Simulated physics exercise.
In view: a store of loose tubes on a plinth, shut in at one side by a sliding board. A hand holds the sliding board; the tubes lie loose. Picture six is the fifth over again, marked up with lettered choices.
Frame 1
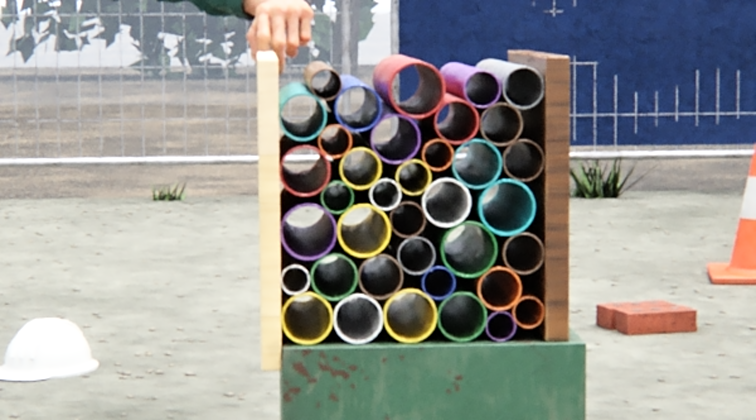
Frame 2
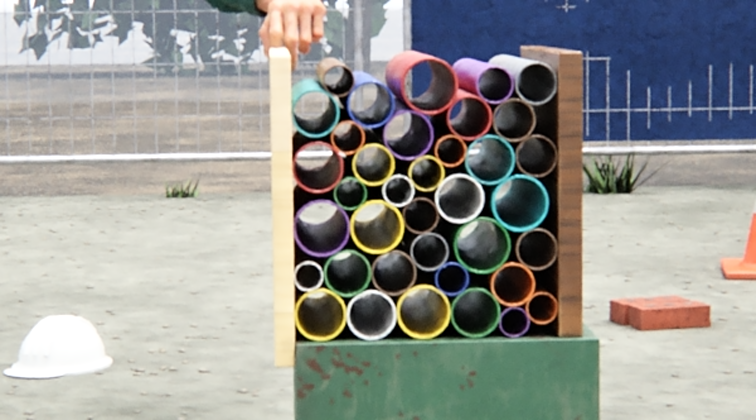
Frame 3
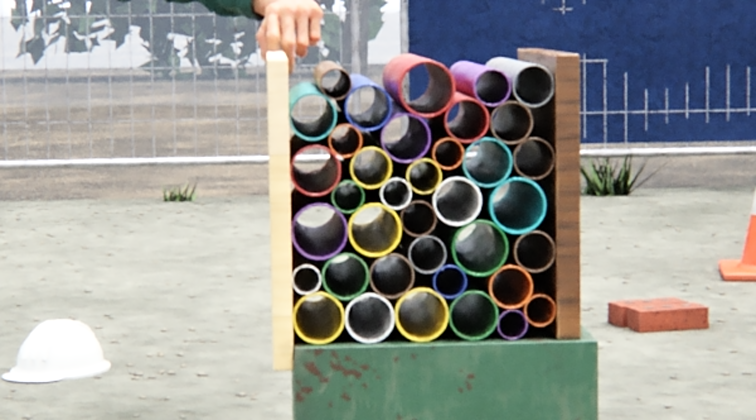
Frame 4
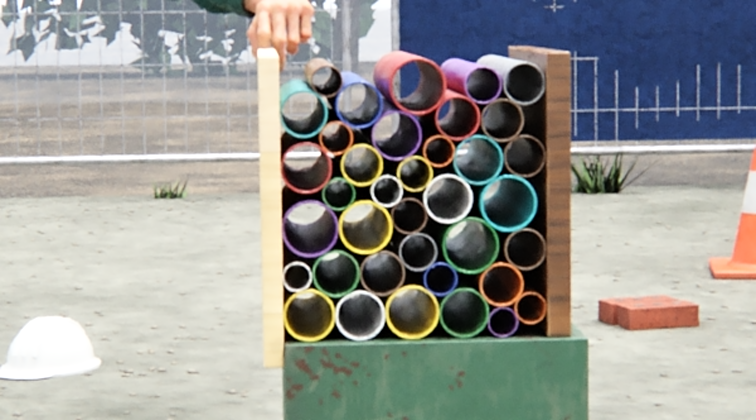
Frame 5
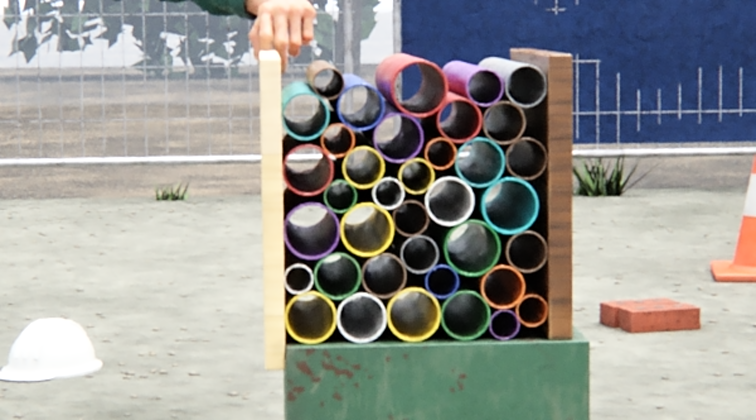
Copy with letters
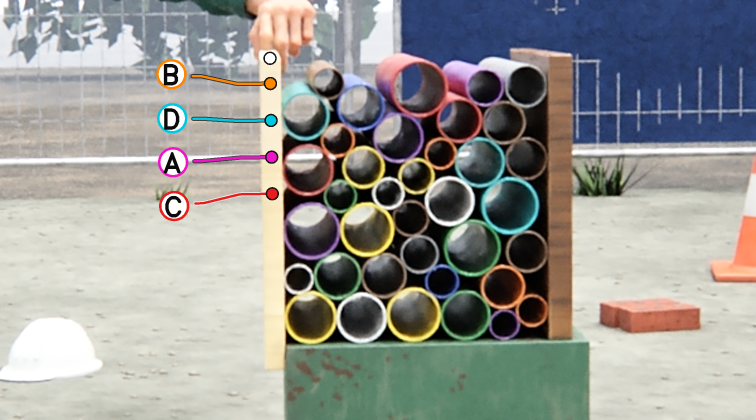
The clip opens on a hand gripping the top of a pale board at the left of a stack of loose, colourful tubes on a green plinth. The whole view shifts slightly right, then drifts back left, while the hand, board and tubes show no clear movement of their own.
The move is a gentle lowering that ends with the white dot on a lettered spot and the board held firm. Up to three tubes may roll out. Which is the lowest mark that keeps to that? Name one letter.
The answer is mark C.
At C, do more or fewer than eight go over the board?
It loses fewer than eight.
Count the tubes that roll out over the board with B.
The count is none.
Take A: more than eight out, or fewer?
Fewer than eight.
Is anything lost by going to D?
No.
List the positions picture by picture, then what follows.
A yellow tube (364, 230); a white tube (385, 195); a turquoise tube (477, 164), in the first picture.
A turquoise tube (490, 160); a brown tube (514, 120), in the second picture.
A turquoise tube (313, 117); side board (279, 197), in the third picture.
A yellow tube (309, 315), in the fourth picture.
A white tube (298, 279); a yellow tube (367, 229); a white tube (388, 194), in the fifth picture.
On the marked copy, A at (271, 157); B at (270, 84); C at (272, 194); D at (271, 121); the white dot at (270, 58).
Following C. Soon after the start, top of the board (281, 122).
Later, top of the board (283, 192).
In the end, top of the board (283, 193), two out over the board.
As for the rest, A none out over the board; B none out over the board; D none out over the board.
